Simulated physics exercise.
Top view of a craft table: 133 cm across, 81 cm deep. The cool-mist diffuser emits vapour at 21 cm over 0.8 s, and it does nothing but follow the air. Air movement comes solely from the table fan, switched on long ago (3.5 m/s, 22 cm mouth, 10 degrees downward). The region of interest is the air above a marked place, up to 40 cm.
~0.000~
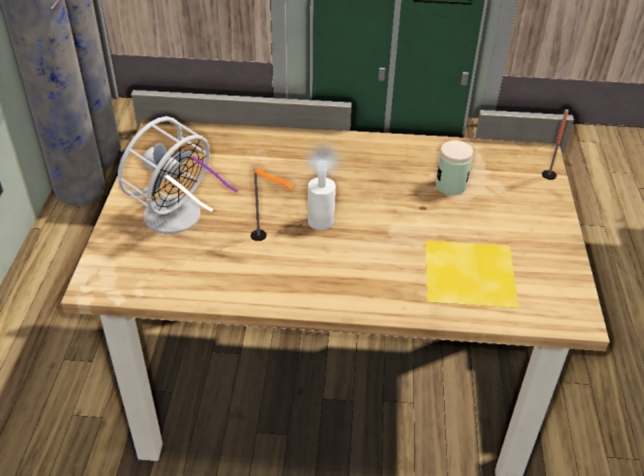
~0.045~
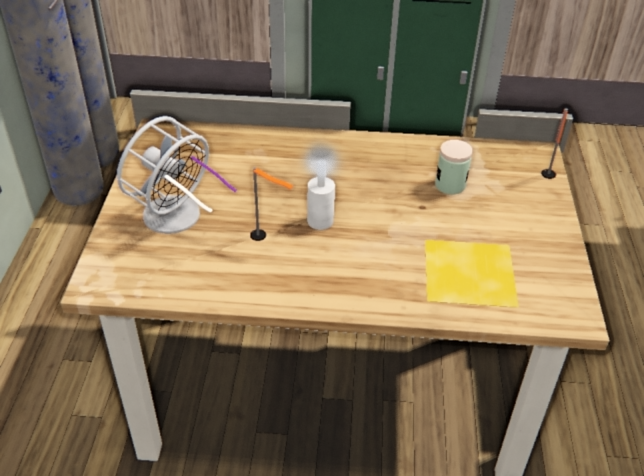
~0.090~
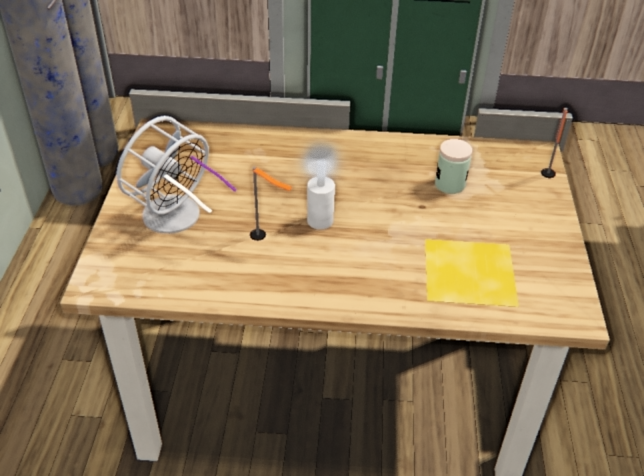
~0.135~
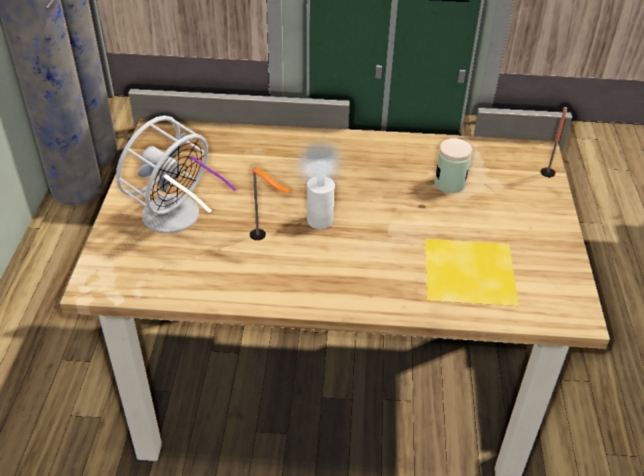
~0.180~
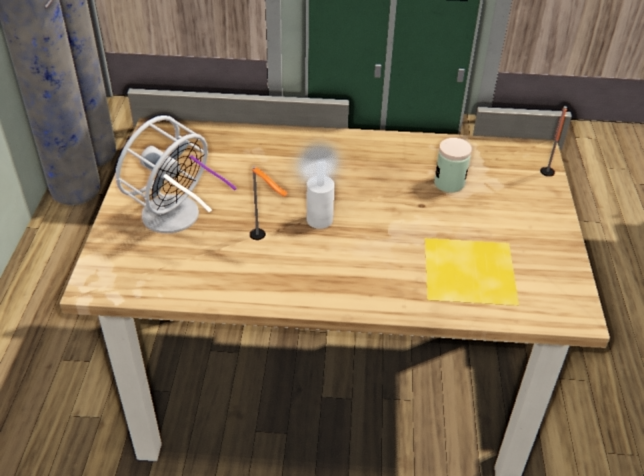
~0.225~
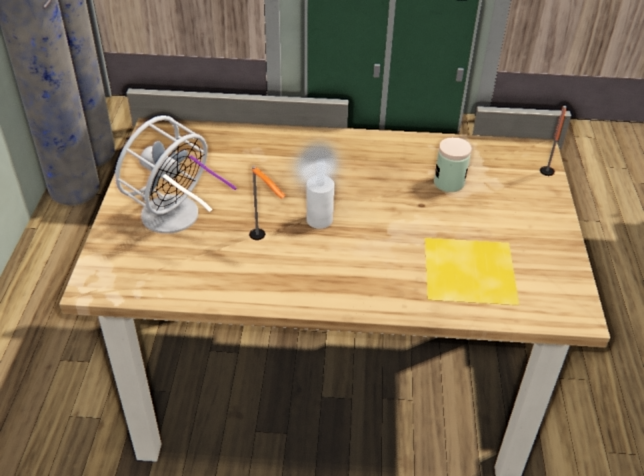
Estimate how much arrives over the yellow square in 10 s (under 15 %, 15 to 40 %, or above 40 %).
Roughly more than 40 % arrives there.
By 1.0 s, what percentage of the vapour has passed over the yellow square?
30 per cent, roughly.
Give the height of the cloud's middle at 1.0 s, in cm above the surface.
Middle height: Approx. 10 cm.
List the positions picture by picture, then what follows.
The vapour is thickest near (322, 160), the cool-mist diffuser stands at (322, 173) and the table fan is at (165, 166), in the first picture.
The vapour is thickest near (321, 161) and the yellow square is centred on (470, 272), in the second picture.
The vapour is thickest near (320, 162), a ribbon ends at (557, 141) and a ribbon ends at (291, 189), in the third picture.
The vapour is thickest near (319, 163) and the top of a jar is at (456, 148), in the fourth picture.
The vapour is thickest near (318, 164), in the fifth picture.
The vapour is thickest near (317, 165), a ribbon ends at (556, 139) and a ribbon ends at (283, 197), in the sixth picture.
By 1.0 s we count, 26 % has passed over the yellow square, with 95 % still about or yet to come, and the middle of the rest is near (367, 213).
By 2.0 s we count, 68 % has passed over the yellow square, with 43 % still about or yet to come, and the middle of the rest is near (572, 234).
By 4.0 s we count, 69 % has passed over the yellow square, with 8 % still about or yet to come.
By 10.0 s we count, 69 % has passed over the yellow square, with 1 % still about or yet to come.
